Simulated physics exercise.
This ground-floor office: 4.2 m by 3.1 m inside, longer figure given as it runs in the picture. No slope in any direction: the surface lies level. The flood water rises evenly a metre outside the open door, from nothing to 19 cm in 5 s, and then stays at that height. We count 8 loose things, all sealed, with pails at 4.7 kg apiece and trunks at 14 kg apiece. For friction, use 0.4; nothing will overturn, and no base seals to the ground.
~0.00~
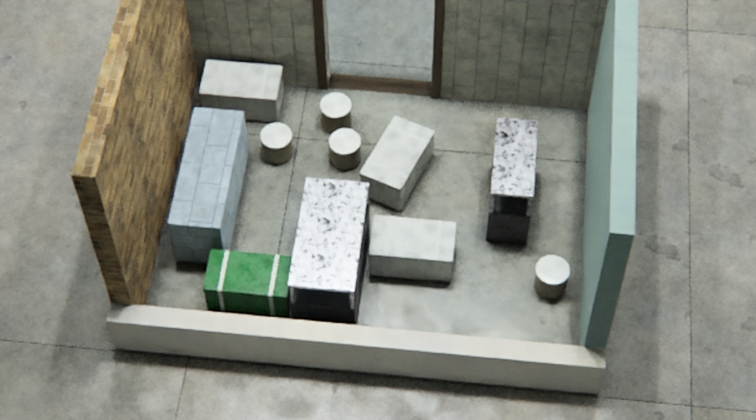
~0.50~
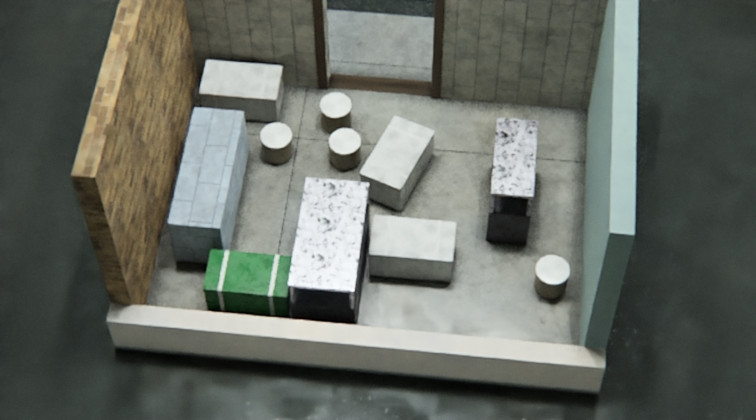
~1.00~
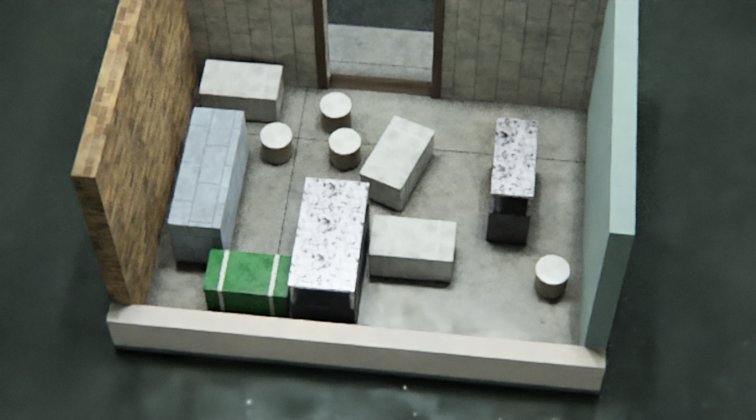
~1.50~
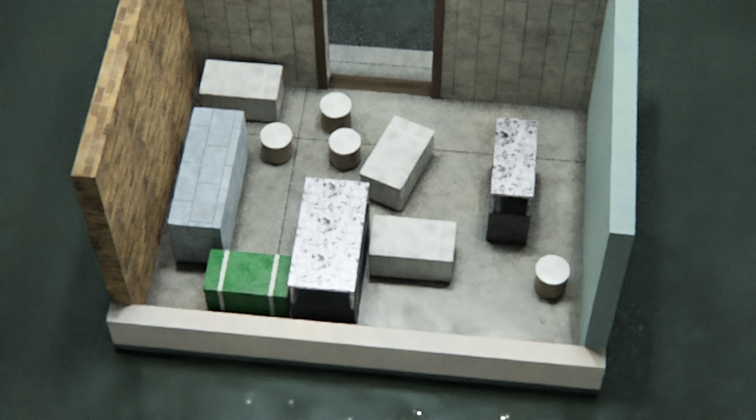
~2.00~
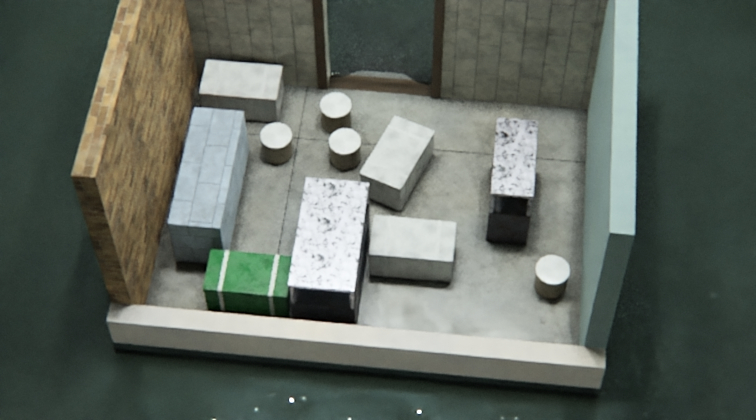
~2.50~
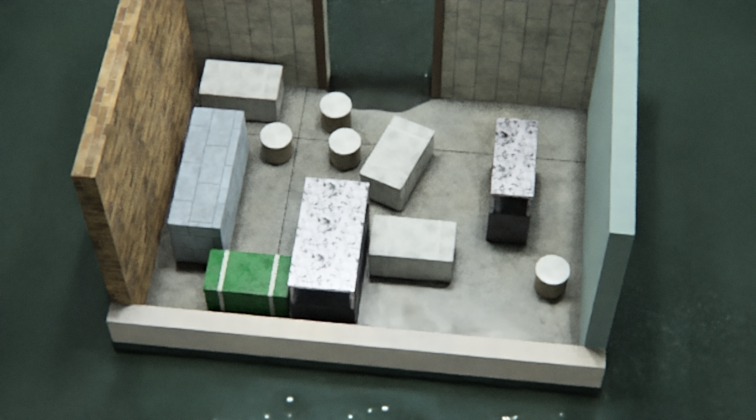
The clip shows a roofless office from above, with a green trunk among pale blocks and round objects, as dark water covers the ground outside, then creeps just inside the back doorway while everything in the room stays still.
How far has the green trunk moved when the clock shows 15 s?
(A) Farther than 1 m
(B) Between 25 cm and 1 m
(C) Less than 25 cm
The answer is B.
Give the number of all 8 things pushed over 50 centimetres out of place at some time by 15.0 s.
I make that 6.
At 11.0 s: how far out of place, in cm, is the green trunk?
About 60 cm by then.
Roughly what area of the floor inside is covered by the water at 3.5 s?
Somewhere about 1.0 m2, give or take.
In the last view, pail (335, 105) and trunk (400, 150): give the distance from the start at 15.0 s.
Respectively 100 and 150 cm.
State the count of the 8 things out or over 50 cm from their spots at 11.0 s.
That would be 5.
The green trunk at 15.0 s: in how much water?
Near 15 cm deep.
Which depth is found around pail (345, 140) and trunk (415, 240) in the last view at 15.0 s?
14 and 17 cm.
After 3.5 s the green trunk is near (249, 273), 0.0 m from its start, aground; 0 afloat.
After 6.8 s the green trunk is near (244, 295), 0.2 m from its start, aground; 2 afloat.
After 11.0 s the green trunk is near (188, 270), 0.6 m from its start, afloat; 8 afloat.
After 15.0 s the green trunk is near (188, 270), 0.6 m from its start, afloat; 8 afloat.
